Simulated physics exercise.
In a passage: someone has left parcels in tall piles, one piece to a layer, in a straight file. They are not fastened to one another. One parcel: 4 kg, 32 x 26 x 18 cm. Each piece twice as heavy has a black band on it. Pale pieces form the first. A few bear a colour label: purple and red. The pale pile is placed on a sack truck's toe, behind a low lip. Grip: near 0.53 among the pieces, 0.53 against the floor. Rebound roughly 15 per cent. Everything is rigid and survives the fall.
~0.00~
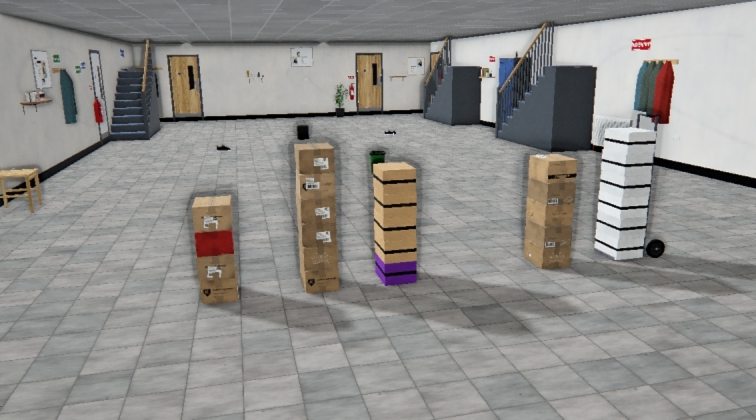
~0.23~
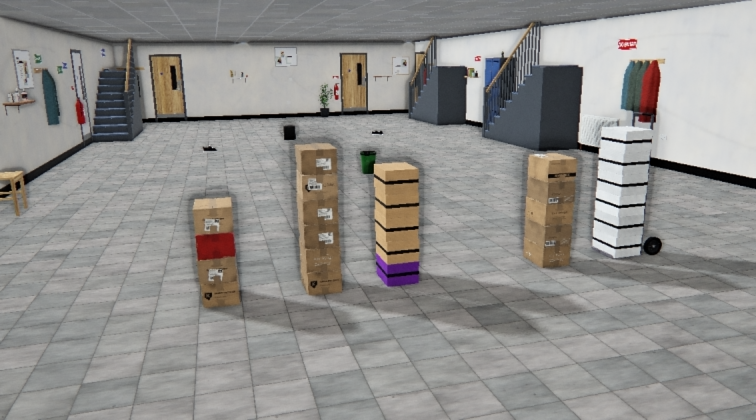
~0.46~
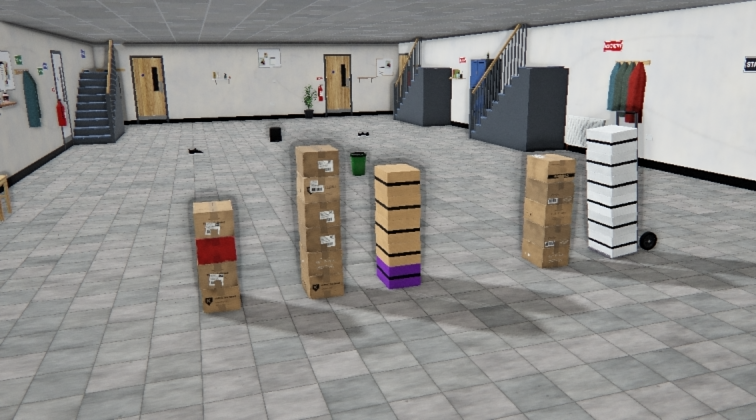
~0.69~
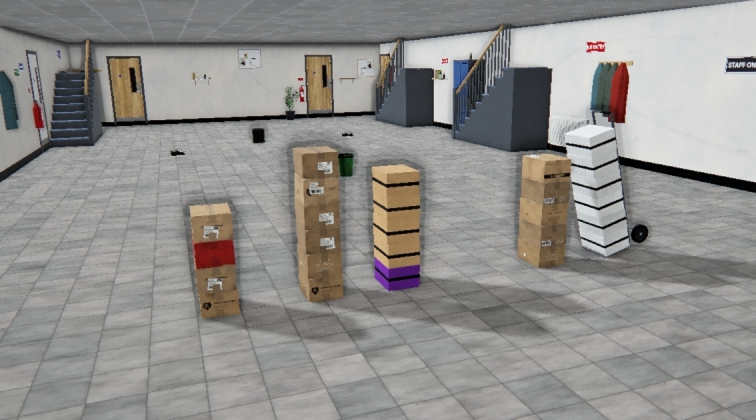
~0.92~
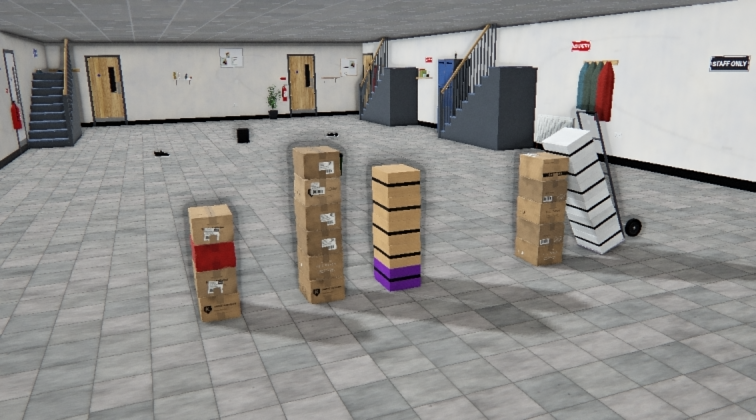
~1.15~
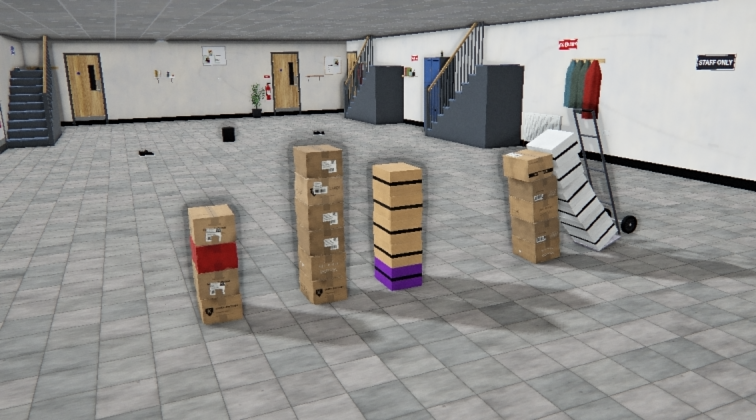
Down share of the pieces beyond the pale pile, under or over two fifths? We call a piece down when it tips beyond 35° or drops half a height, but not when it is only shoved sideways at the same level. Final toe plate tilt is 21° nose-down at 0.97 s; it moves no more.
Under.
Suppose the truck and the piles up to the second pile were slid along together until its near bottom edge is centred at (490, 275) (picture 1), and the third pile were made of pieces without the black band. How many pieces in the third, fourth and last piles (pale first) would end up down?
Pile by pile that makes third 4, fourth 6, last 3.
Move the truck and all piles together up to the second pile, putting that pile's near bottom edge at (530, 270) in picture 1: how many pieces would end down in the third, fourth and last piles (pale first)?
Pile by pile, third 0, fourth 0, last 0.
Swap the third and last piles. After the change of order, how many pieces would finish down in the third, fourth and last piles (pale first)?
Down tally in the new order: Third = 0, fourth = 0, last = 0.
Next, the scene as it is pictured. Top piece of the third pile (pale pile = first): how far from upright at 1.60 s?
I'd put it close to 0° from upright.
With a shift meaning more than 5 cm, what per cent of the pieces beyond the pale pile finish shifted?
25 percent.
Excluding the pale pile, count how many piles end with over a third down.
Summing them, I get 1 in all.
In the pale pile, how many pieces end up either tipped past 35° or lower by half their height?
6 pale pieces.
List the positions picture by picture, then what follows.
In the first frame (we follow the side turned to the camera; the camera moves round a little), truck frame 0° forward; purple parcel (401, 274); red parcel (214, 244); no other piece has moved.
In the second frame, truck frame 1° forward; red parcel (216, 246).
In the third frame, truck frame 7° forward, top of the pale pile leaning 7°; purple parcel (405, 277); no other piece has moved.
In the fourth frame, truck frame 15° forward, top of the pale pile leaning 15°; red parcel (215, 254); no other piece has moved.
In the fifth frame, truck frame (602, 140) 21° forward, top of the pale pile leaning 26°; red parcel (216, 257); no other piece has moved.
In the sixth frame, truck frame (599, 137) 21° forward, top of the pale pile leaning 29°; red parcel (217, 258); purple parcel (407, 277); steepest lean 7°, the parcel at (515, 169); 5 stirred so far.
Around 1.36 s, 6 of the pale pile down; none of the 20 other parcels down, 5 disturbed.
Around 1.60 s, 6 of the pale pile down; 5 of the 20 other parcels down.
Finally (4.2 s), 6 of the pale pile down; 5 of the 20 other parcels down; purple parcel unmoved; red parcel unmoved. That is 25 per cent. Seen by the last camera, middles, purple parcel near (397, 271), red parcel near (214, 251).
